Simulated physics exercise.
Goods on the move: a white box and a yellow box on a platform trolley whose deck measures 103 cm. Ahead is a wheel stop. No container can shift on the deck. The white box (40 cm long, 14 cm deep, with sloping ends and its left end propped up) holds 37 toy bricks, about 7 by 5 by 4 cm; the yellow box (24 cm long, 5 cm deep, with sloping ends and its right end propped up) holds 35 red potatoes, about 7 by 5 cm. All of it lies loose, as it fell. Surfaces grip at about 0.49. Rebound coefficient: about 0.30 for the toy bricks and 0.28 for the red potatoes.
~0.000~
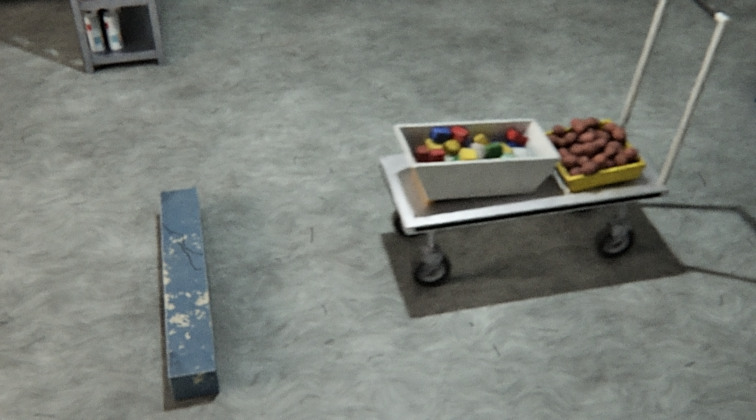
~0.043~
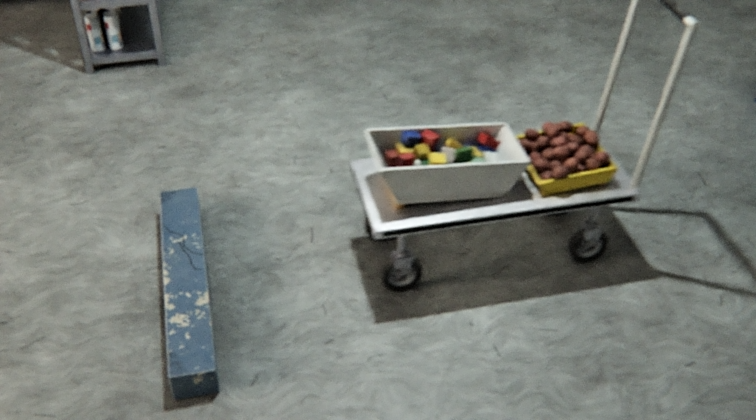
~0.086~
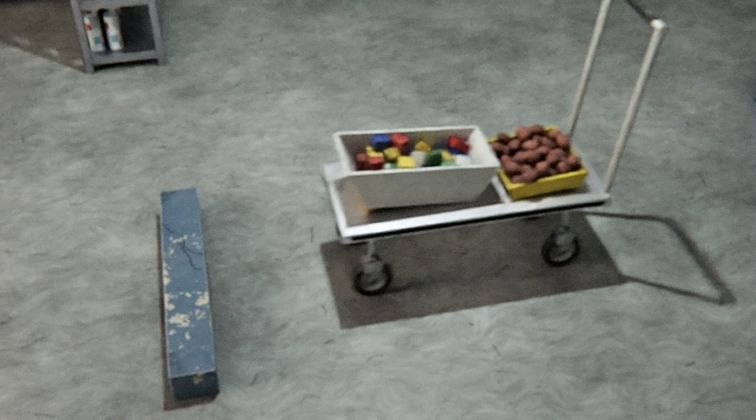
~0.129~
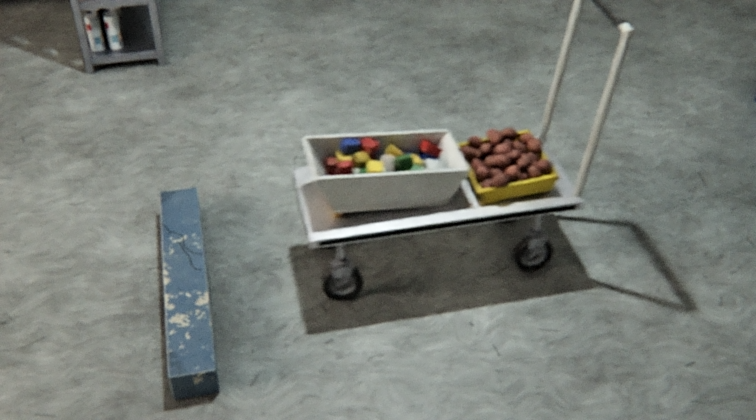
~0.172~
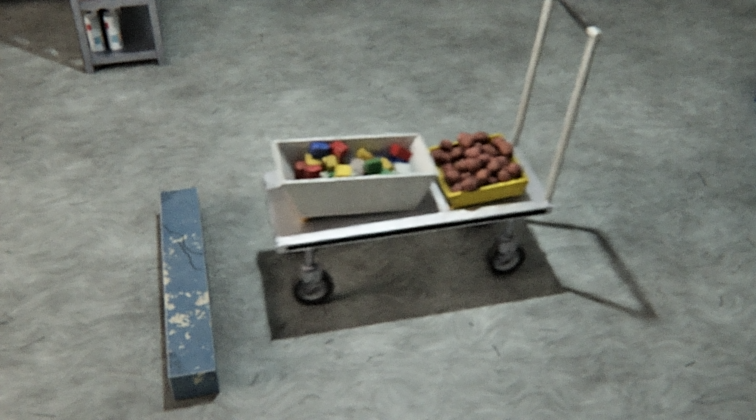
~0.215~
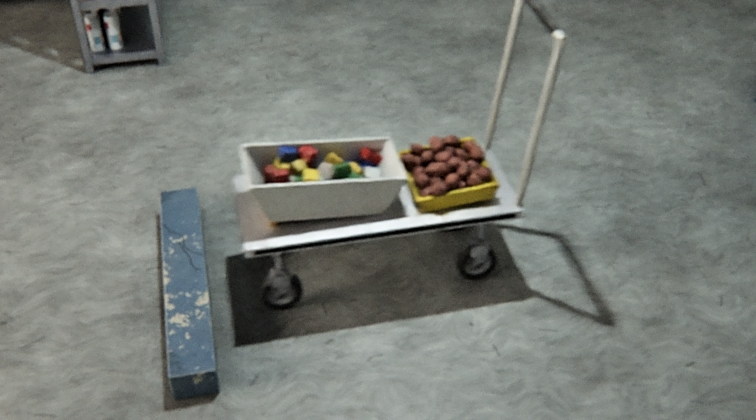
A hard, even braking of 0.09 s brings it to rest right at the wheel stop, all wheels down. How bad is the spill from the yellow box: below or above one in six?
It sheds more than a sixth of them.
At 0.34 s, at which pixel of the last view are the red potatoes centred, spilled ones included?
Around (380, 172).
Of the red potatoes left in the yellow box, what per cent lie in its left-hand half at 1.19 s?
Roughly 80 in a hundred.
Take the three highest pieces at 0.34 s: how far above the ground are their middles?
Some 56 cm up.
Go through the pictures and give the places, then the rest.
In the first frame (each is followed by its nearest rim corner in this view), yellow box, (571, 178); white box, (415, 165); 77 cm short of the stop; none out.
The second frame shows yellow box, (541, 182); white box, (383, 169); 65 cm short of the stop.
The third frame shows yellow box, (511, 187); white box, (350, 174); 54 cm short of the stop.
The fourth frame shows yellow box, (481, 191); white box, (318, 178); 42 cm short of the stop.
The fifth frame shows yellow box, (451, 195); white box, (284, 182); 30 cm short of the stop.
The sixth frame shows yellow box, (420, 199); white box, (251, 187); 19 cm short of the stop; none out.
After 0.24 s, it begins to slow.
After 0.34 s, white box 37 in, 0 out and yellow box 31 in, 4 out.
After 0.46 s, white box 37 in, 0 out and yellow box 24 in, 11 out.
After 0.69 s, white box 37 in, 0 out and yellow box 20 in, 15 out.
Outcome (at 1.19 s), white box 37 in, 0 out and yellow box 19 in, 16 out. Asked share, 16 of 35, 46 per cent.
